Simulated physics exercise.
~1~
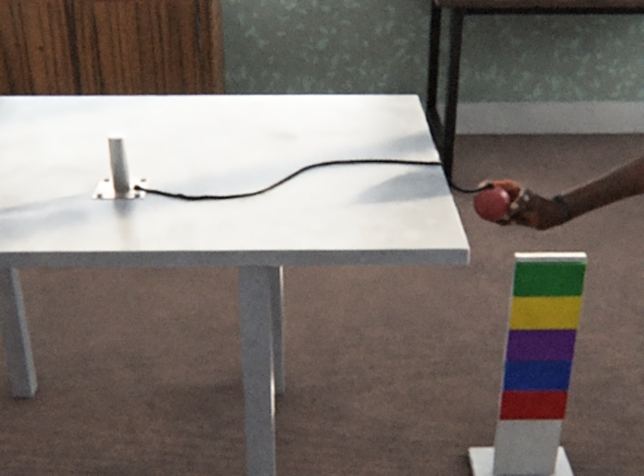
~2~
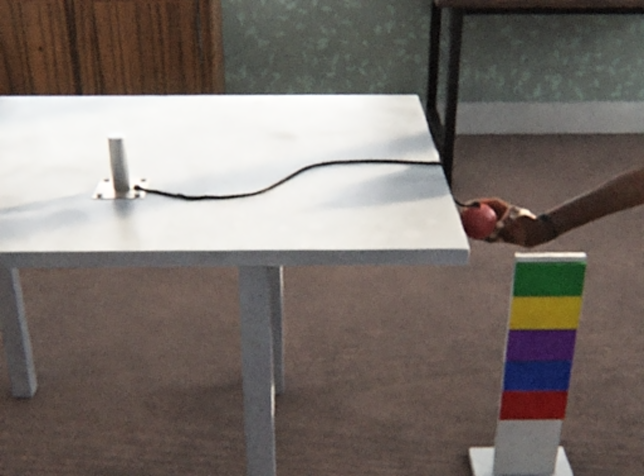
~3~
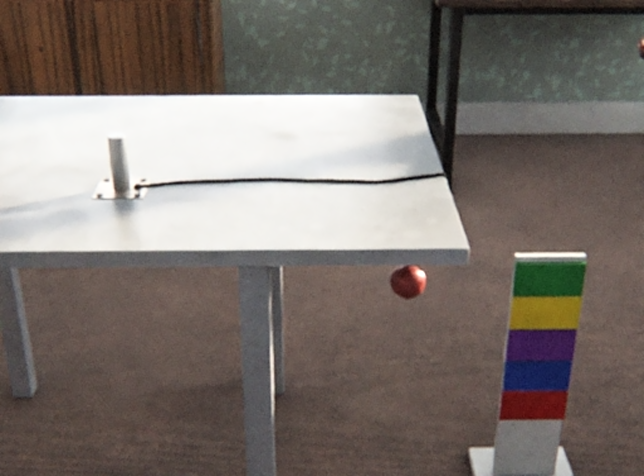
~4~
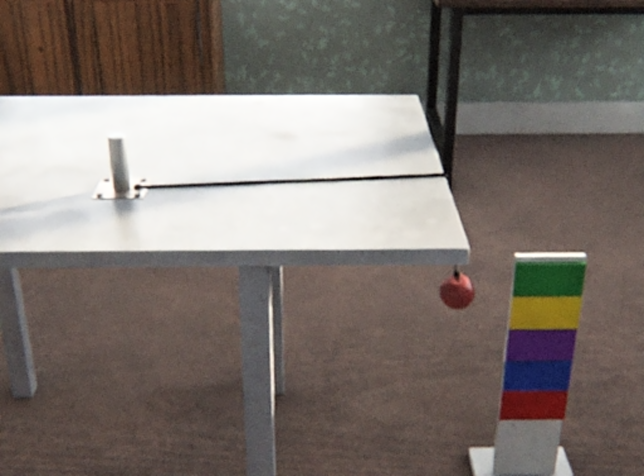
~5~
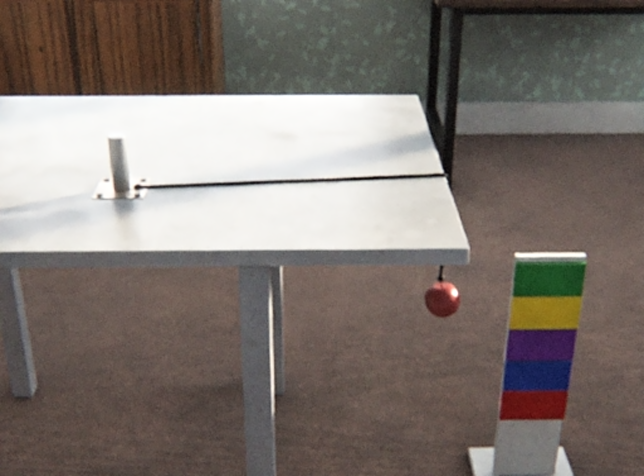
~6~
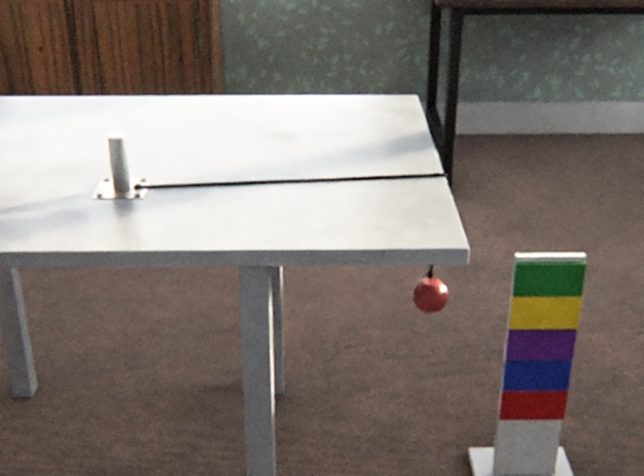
A hand releases a red ball tied to a cord, which swings beneath the table edge.
